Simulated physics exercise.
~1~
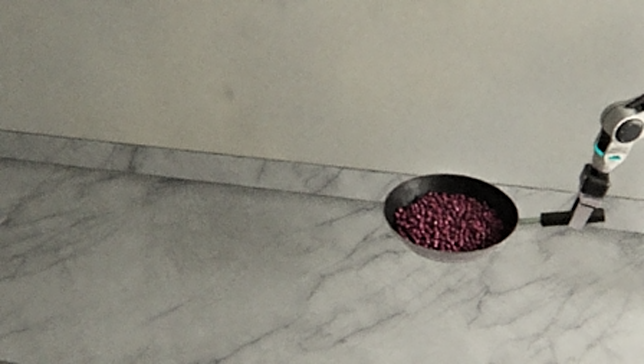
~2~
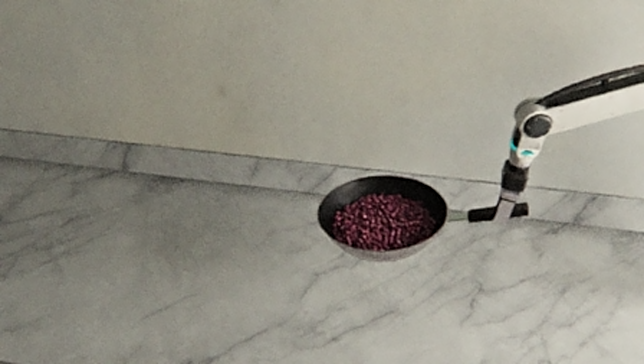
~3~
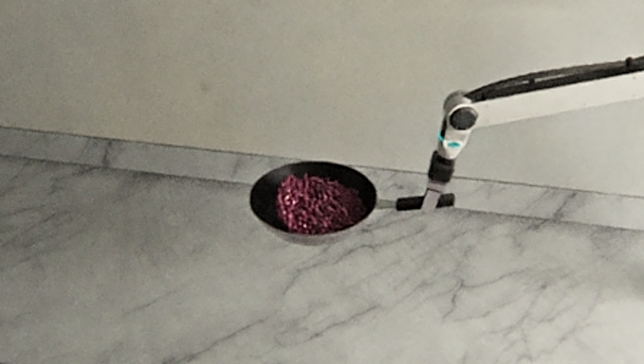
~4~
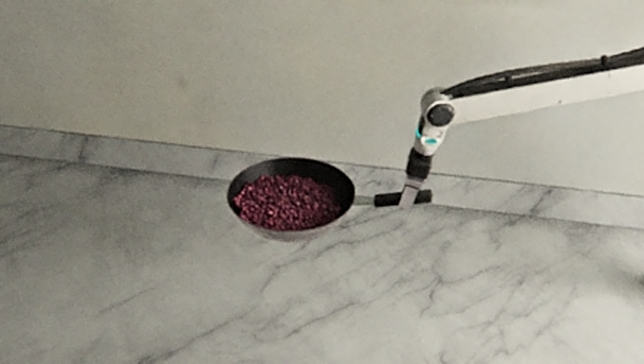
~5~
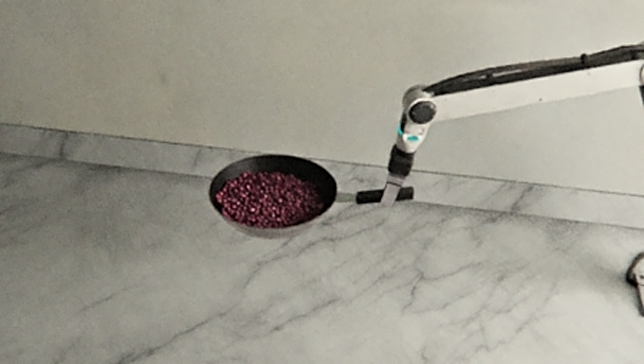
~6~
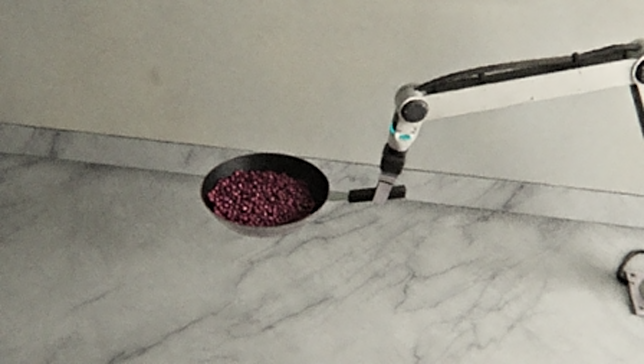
A robot arm moves a frying pan of dark red beads left, slowing with the beads still inside.
